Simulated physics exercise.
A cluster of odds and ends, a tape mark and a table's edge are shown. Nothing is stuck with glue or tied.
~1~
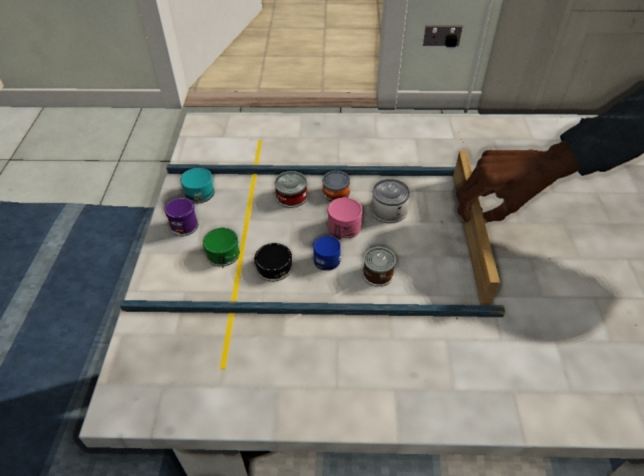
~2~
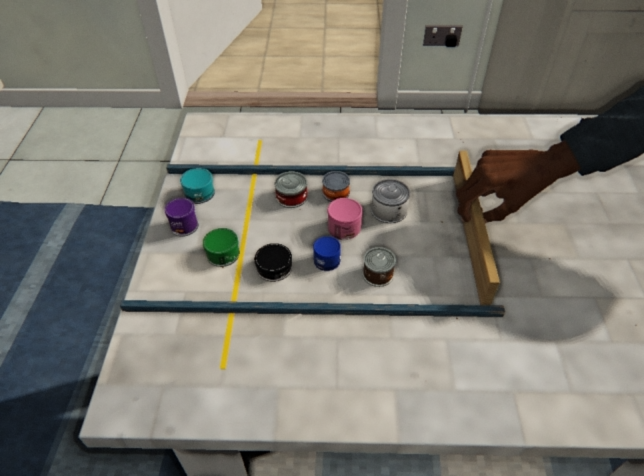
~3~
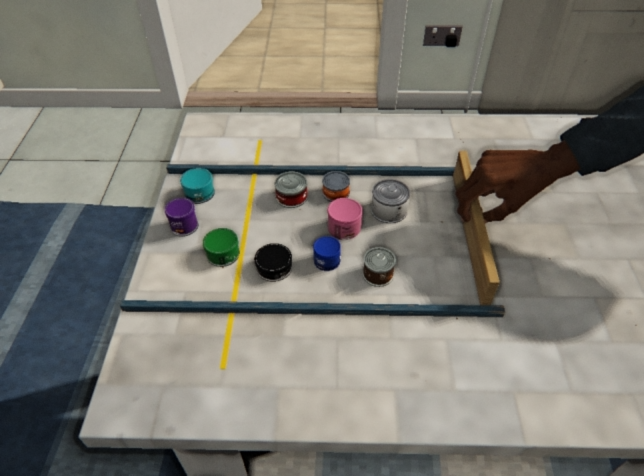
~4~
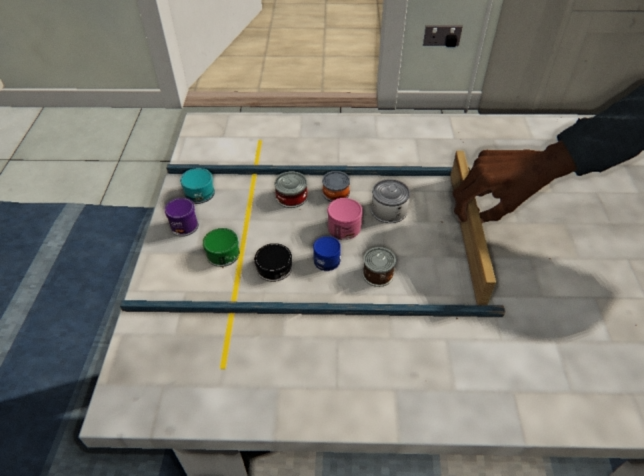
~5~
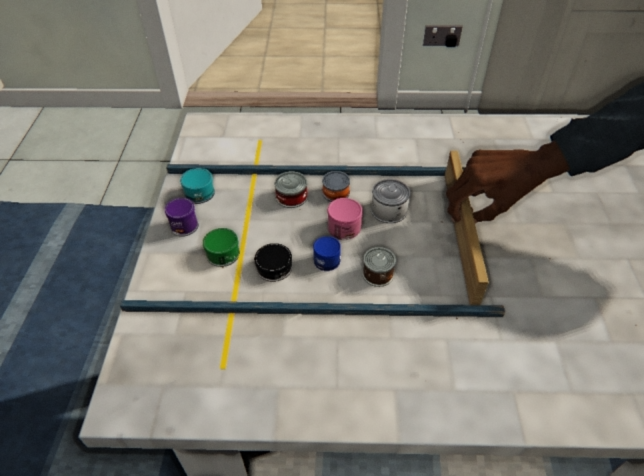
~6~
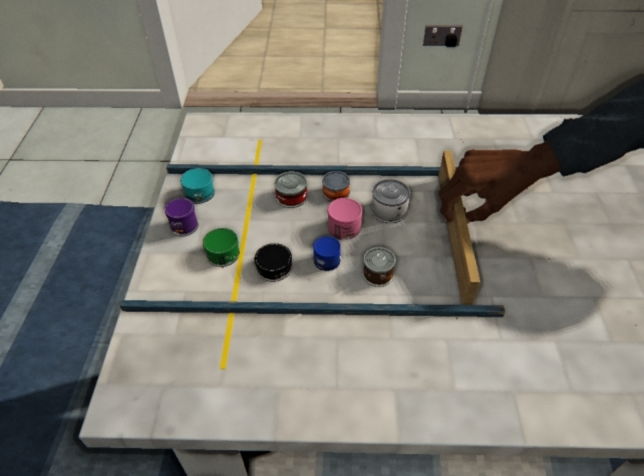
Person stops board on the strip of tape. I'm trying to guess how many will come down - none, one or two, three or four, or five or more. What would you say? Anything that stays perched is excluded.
I would say none.
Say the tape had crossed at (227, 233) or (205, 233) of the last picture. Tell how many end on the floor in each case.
The counts would come to 0 and 1.
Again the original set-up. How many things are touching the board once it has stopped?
At rest, 5 are in contact.
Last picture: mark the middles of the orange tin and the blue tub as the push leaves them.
In the last picture the orange tin sits around (239, 179) and the blue tub around (227, 248).
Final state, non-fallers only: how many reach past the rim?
You'd get 0.
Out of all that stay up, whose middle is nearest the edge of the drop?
That'd be the turquoise tin, foremost of the lot.
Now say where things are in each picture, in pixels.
Purple tin (182, 217); turquoise tin (198, 186); green tin (222, 247); board (473, 222); tape (245, 233), in the first frame.
Turquoise tin (198, 186); black pot (274, 262), in the second frame.
Green tin (222, 247); red pot (291, 190), in the third frame.
Purple tin (182, 217); brown tin (379, 267), in the fourth frame.
Turquoise tin (198, 186); blue tub (327, 254), in the fifth frame.
Purple tin (182, 217); turquoise tin (198, 186); green tin (222, 247); board (457, 222); tape (245, 233), in the sixth frame.
Early on, none off yet; purple tin at rest near (182, 217); turquoise tin at rest near (198, 186); green tin at rest near (222, 247).
Finally, the number that fall off is zero.
